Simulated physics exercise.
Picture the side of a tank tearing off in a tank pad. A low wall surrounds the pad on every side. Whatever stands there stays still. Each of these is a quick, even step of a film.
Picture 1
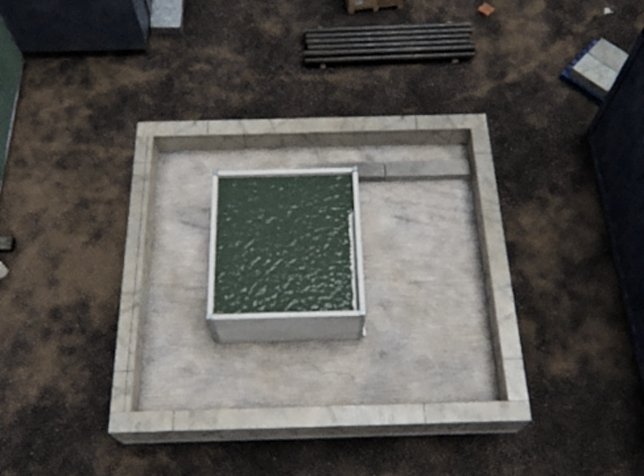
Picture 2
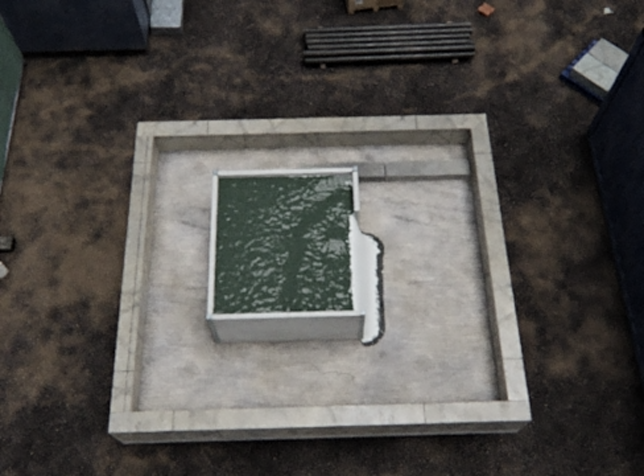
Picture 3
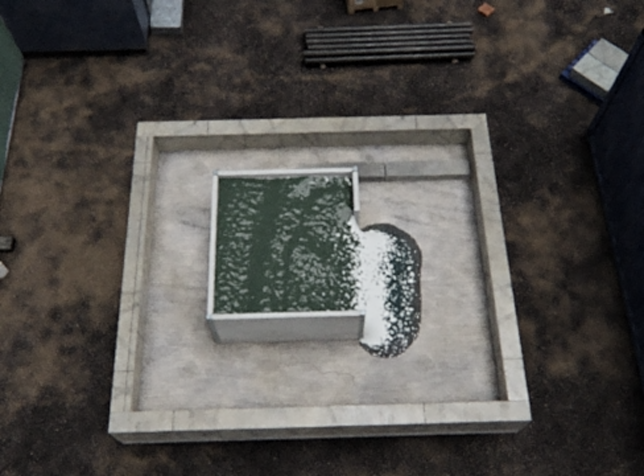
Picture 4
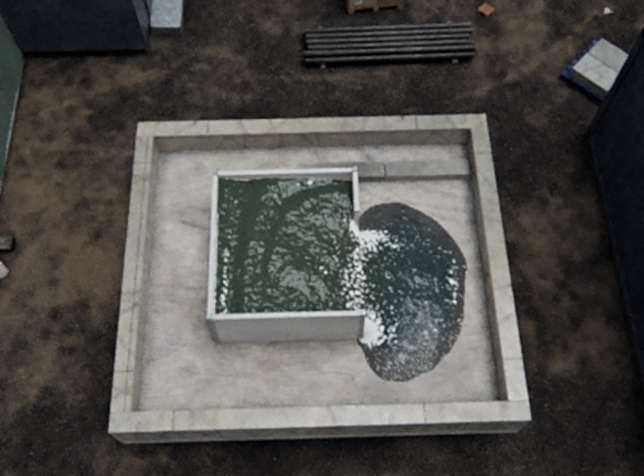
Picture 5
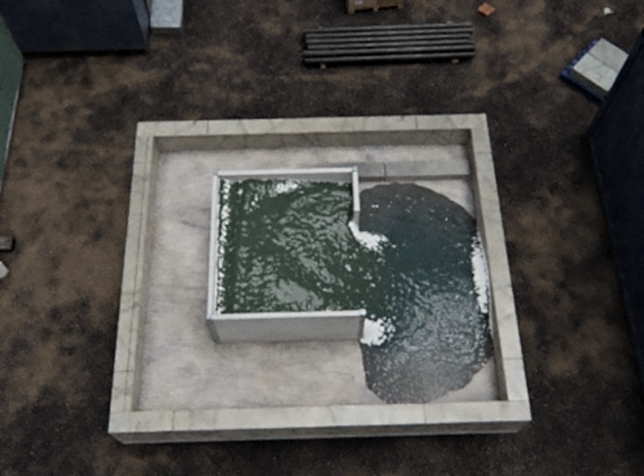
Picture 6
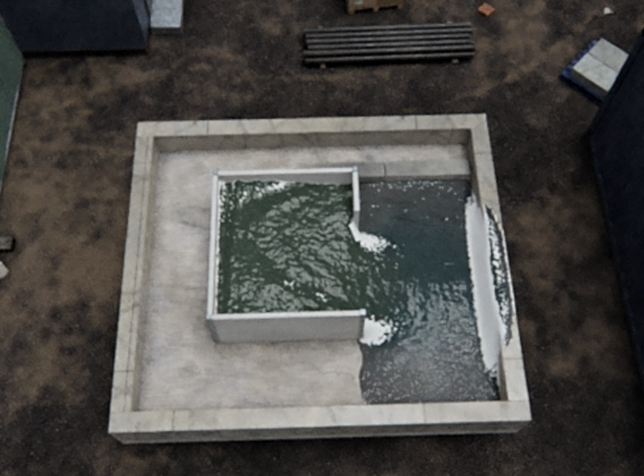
The clip opens on a square tank of dark green water inside a low-walled pale pad. Water bursts through the tank's right side in white foam and fans out across the floor, reaching the right wall, where it surges up and some splashes over onto the dark ground.
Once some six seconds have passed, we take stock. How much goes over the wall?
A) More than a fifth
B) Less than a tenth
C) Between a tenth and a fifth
Answer: B.
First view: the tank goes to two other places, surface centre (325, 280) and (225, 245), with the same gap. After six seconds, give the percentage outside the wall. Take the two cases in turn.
Near 12 percent, then near 2 percent.
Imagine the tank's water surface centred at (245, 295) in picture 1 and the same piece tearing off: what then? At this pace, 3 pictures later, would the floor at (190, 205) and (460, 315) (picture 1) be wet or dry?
Taking the two points as listed, the first would be left unsoaked and the second submerged.
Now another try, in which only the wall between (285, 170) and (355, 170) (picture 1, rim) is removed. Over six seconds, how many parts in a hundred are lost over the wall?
Close to 2 per cent, I reckon.
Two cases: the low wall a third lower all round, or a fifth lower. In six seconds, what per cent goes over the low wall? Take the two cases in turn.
Lab note: Try one 18 percent; try two 12 percent.
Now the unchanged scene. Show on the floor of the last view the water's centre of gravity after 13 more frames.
Estimate: (370, 284).
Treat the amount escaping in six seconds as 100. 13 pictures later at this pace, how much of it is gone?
I'd estimate some 95 per cent.
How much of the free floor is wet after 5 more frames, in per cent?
It comes out near 40 percent.
A moment on, water covers 35 % of the floor; the low wall has let 0 % over.
Next, water covers 35 % of the floor; the low wall has let 2 % over.
Then, water covers 55 % of the floor; the low wall has let 6 % over.
Later, water covers 75 % of the floor; the low wall has let 7 % over.
In the end, water covers 75 % of the floor; the low wall has let 7 % over.
